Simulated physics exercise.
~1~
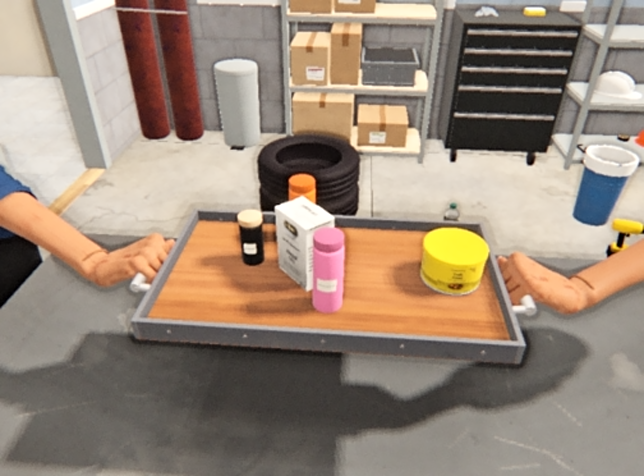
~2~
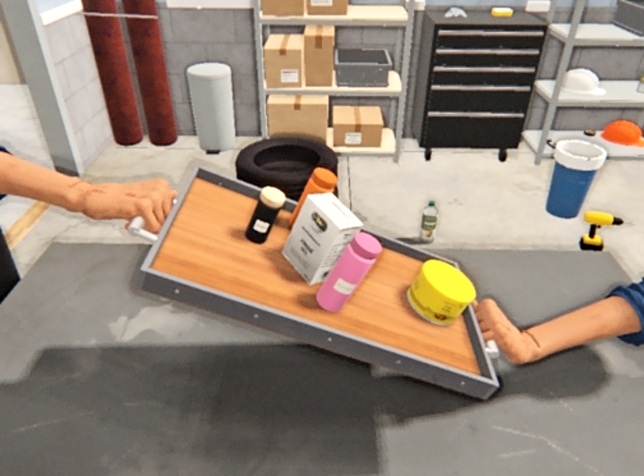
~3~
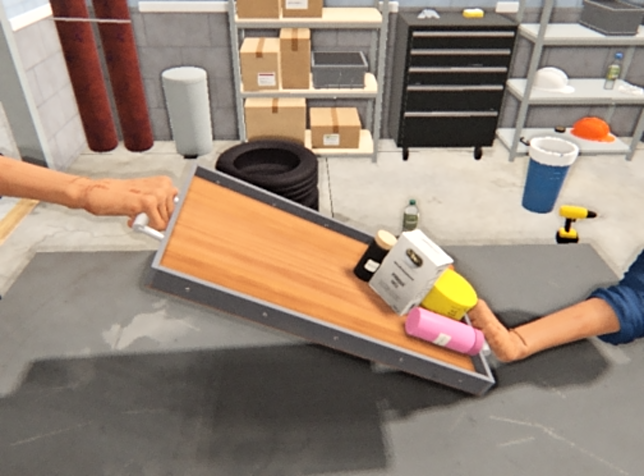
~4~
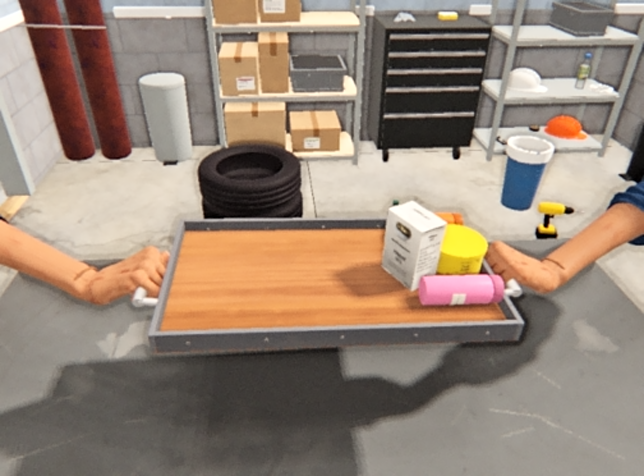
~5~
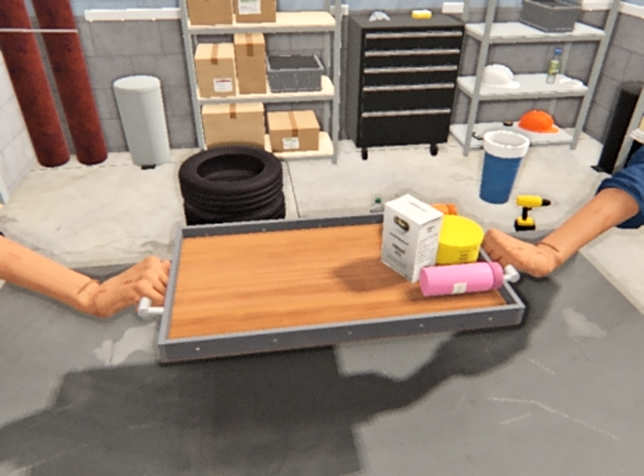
A tray held in two hands tips right, its items slide and topple, then it levels.
